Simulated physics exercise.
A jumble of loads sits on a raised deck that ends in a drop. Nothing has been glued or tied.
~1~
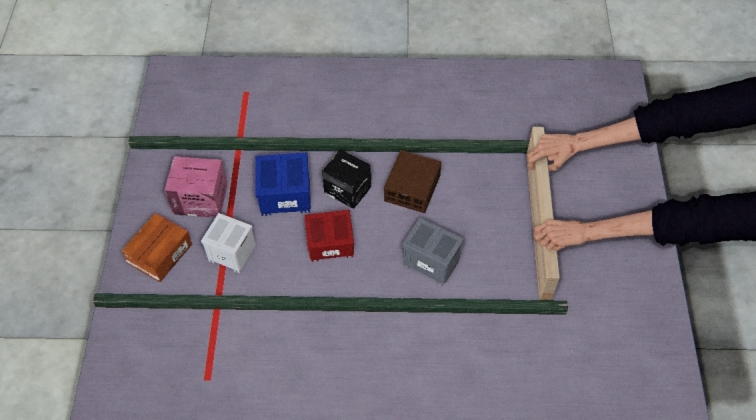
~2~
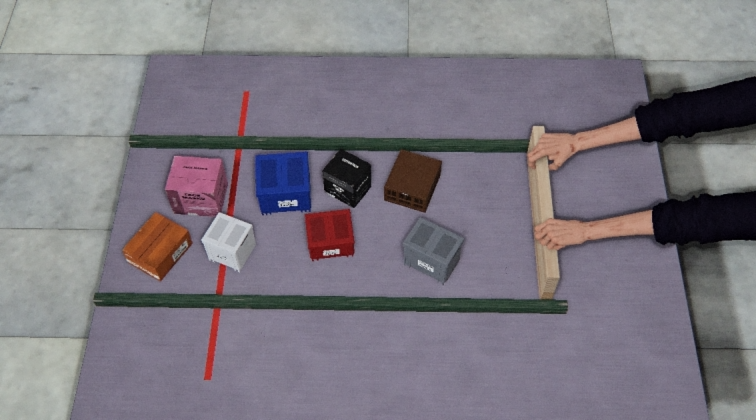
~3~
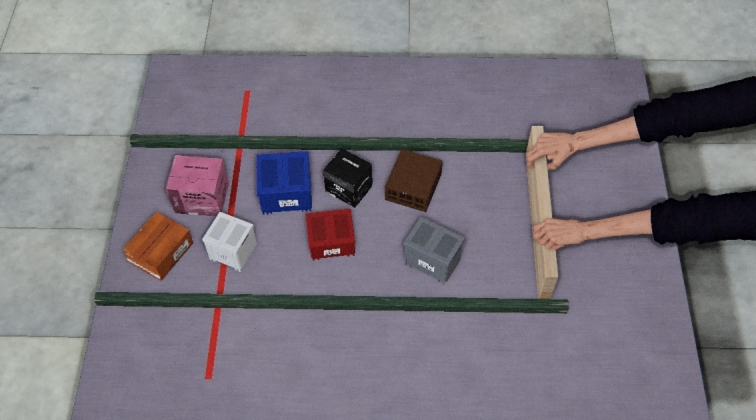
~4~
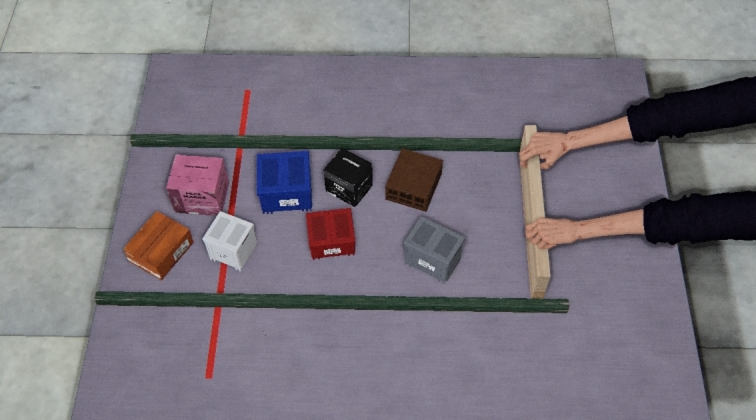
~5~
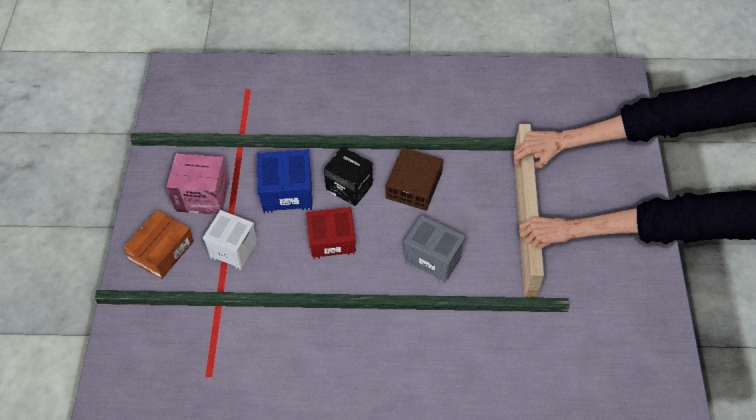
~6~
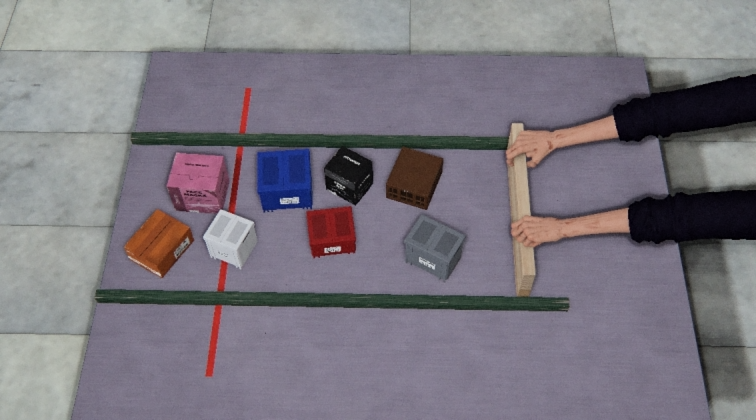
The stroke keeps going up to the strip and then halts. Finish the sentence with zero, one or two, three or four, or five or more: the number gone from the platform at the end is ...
The number gone from the platform at the end is one or two.
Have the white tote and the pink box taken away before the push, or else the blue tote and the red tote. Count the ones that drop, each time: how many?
The count is 0 in one try and 0 in the other, in that order.
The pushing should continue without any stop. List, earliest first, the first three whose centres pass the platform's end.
I'd say the pink box leads, followed by the blue tote, then the orange parcel.
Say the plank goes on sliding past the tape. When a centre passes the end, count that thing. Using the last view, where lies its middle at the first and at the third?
(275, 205), later (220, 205).
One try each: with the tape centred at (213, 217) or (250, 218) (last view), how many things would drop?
3 and 1.
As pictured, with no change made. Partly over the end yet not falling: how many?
2 of them.
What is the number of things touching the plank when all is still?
Contact count: 3.
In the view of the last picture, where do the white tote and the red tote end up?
Listed in order, first is (157, 239) and the other is (199, 223).
Soon after, none off yet; orange parcel at rest near (160, 243); pink box at rest near (199, 184); white tote at rest near (232, 240).
Then, none off yet; orange parcel at rest near (160, 243); pink box moved a little near (170, 184); white tote at rest near (232, 240).
At rest, the number that fall off is one or two; fallen, pink box.
